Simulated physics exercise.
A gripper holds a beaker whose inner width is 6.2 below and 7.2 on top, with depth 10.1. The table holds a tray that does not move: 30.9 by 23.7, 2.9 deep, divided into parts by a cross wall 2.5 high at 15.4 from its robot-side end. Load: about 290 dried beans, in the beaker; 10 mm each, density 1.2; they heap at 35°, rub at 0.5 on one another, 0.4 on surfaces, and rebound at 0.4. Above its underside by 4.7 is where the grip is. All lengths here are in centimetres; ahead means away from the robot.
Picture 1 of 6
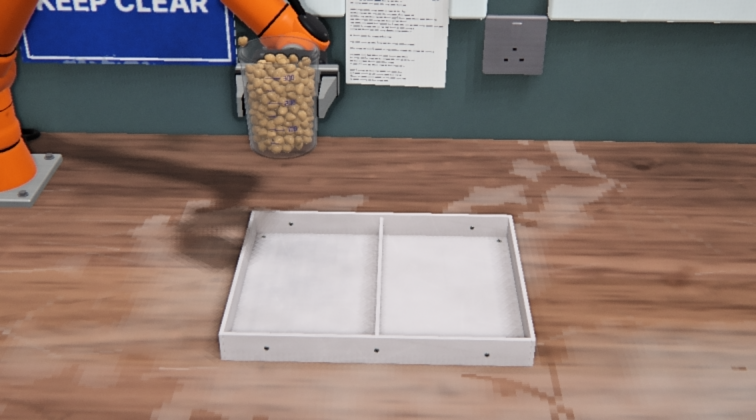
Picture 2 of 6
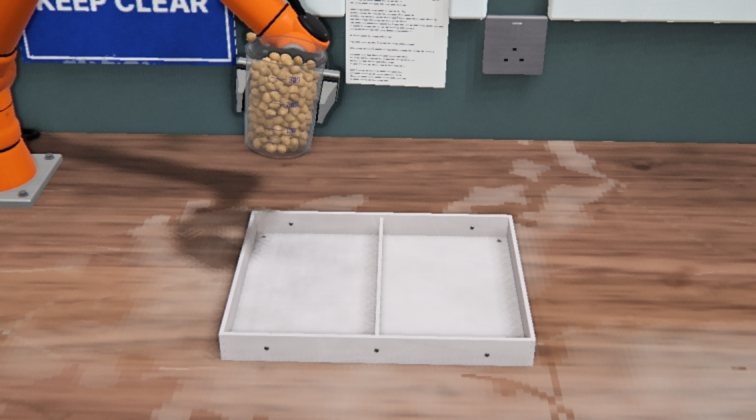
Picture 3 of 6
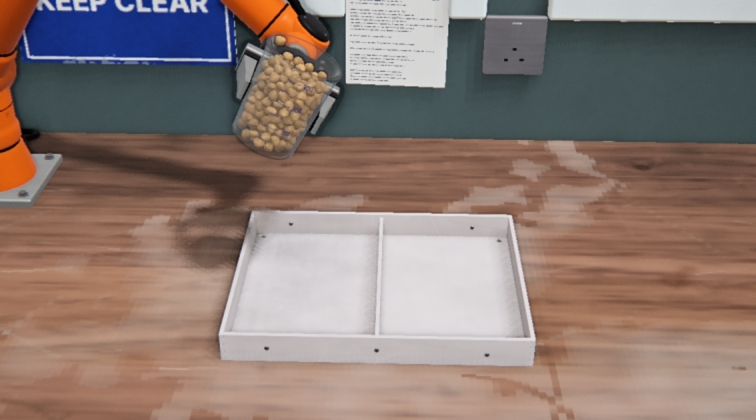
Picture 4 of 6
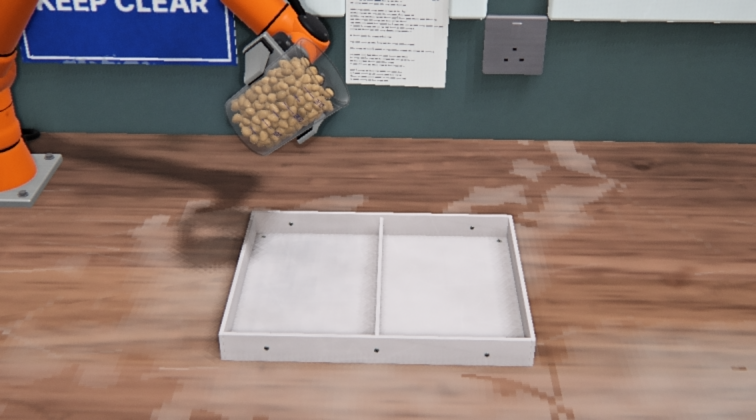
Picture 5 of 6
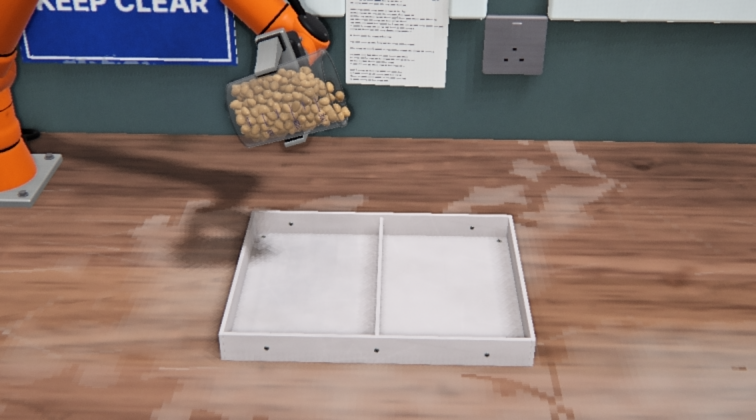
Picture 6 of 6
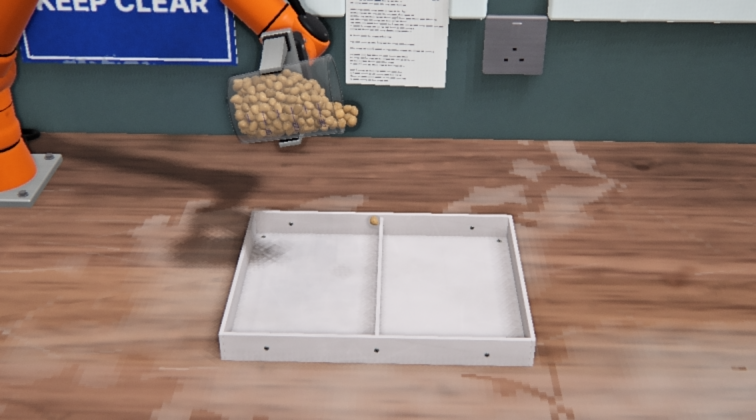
To begin with, an orange robot arm's gripper holds a clear beaker of tan dried beans upright above a divided white tray on a wooden table. The gripper tilts the beaker rightward until it lies nearly sideways, the beans shift toward its mouth, and a single bean drops near the tray's dividing wall.
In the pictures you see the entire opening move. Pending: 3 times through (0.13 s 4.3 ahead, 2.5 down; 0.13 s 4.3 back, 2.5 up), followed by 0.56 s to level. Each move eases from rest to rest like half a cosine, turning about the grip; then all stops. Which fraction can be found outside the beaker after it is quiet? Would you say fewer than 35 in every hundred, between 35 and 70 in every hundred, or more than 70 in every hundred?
Between 35 and 70 in every hundred.
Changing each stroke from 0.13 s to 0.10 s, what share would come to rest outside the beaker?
That would give around 50 per cent.
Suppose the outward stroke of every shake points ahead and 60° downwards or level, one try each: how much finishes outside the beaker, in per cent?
Estimates, in order: 15 % then 75 %.
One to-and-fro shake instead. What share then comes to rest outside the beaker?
I'd expect something close to 25 per cent.
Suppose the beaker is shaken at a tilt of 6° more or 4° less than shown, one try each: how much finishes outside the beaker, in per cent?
60 and 35 percent.
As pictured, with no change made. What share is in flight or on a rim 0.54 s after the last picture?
Some 9 per cent.
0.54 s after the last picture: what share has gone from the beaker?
By then near 30 % is out.
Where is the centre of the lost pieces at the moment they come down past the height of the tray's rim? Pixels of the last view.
Near (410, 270).
Then, 0.54 s later, tilted 79° forward, highest piece 24 above the table; 199 in the beaker, 51 in the far-side part, 14 in the robot-side part, 26 in flight or on a rim.
Then, 1.07 s later, tilted 37° forward, highest piece 26 above the table; 162 in the beaker, 86 in the far-side part, 41 in the robot-side part, 1 in flight or on a rim.
Then, 1.54 s later, level, highest piece 26 above the table; 162 in the beaker, 87 in the far-side part, 41 in the robot-side part.
Then, 2.59 s later, level, highest piece 26 above the table; 162 in the beaker, 87 in the far-side part, 41 in the robot-side part.
At rest, 162 in the beaker, 87 in the far-side part, 41 in the robot-side part. That is 44 % outside the beaker.
